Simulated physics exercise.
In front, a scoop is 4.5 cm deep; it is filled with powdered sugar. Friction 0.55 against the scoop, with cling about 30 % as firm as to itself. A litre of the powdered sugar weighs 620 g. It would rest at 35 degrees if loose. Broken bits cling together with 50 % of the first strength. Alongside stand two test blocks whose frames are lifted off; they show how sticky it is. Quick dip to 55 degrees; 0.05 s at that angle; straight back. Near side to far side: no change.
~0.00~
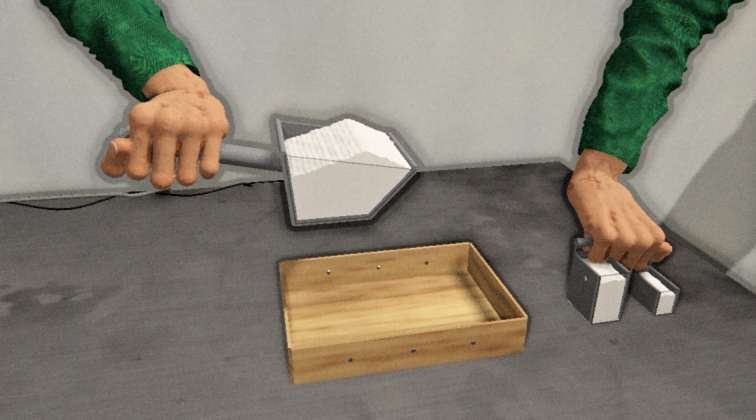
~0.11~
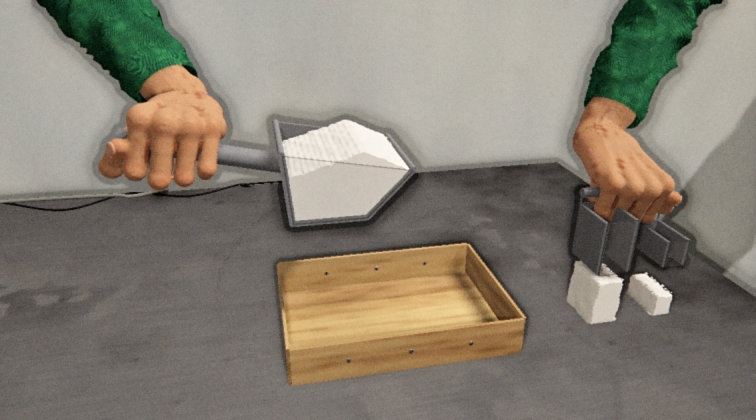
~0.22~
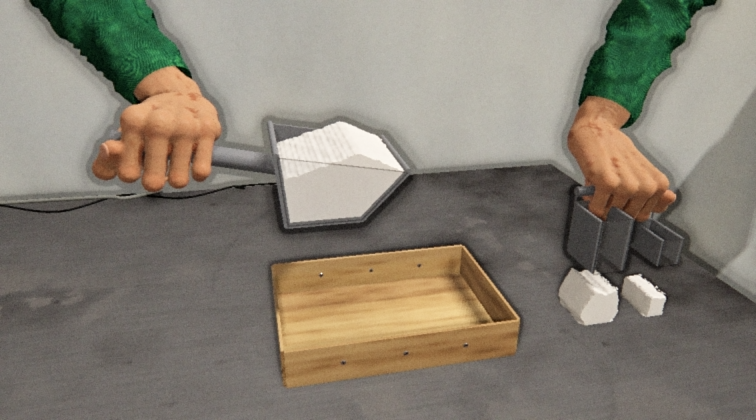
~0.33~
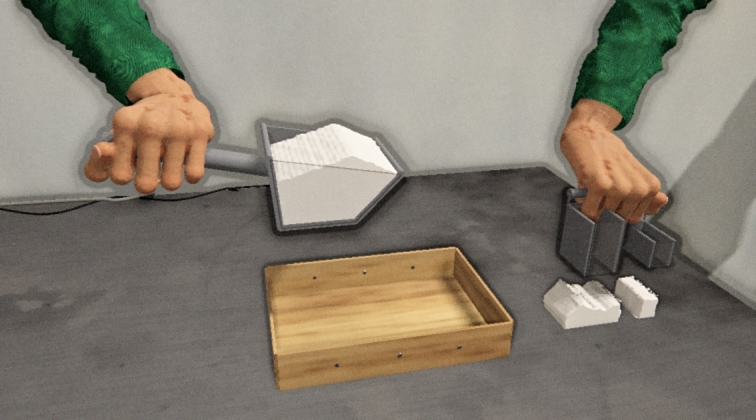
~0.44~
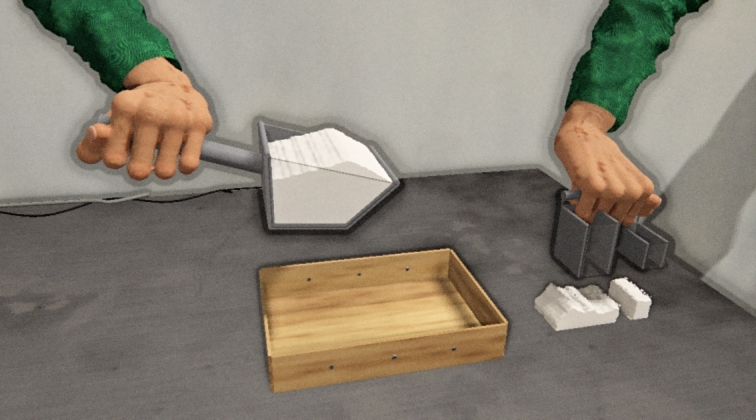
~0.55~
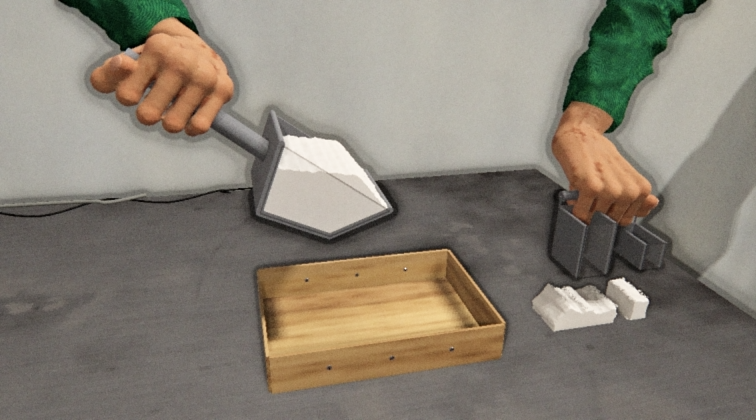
The video shows a hand lifting metal molds off two white powder blocks on a dark table; the larger block slumps and crumbles while the smaller keeps its shape, then another hand tilts a powder-filled scoop above a wooden tray.
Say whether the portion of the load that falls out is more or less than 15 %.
I would say less.
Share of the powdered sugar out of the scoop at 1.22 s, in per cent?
Share noted: Around 0 %.
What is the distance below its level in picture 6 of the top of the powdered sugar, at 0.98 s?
0.0 cm.
After 0.75 s, the scoop is at 55 degrees and 0 % has left it.
After 0.98 s, the scoop is at 39 degrees and 0 % has left it.
After 1.22 s, the scoop is at 1 degrees and 0 % has left it.
After 1.45 s, the scoop is at 0 degrees and 0 % has left it.
After 1.55 s, the scoop is at 0 degrees and 0 % has left it.
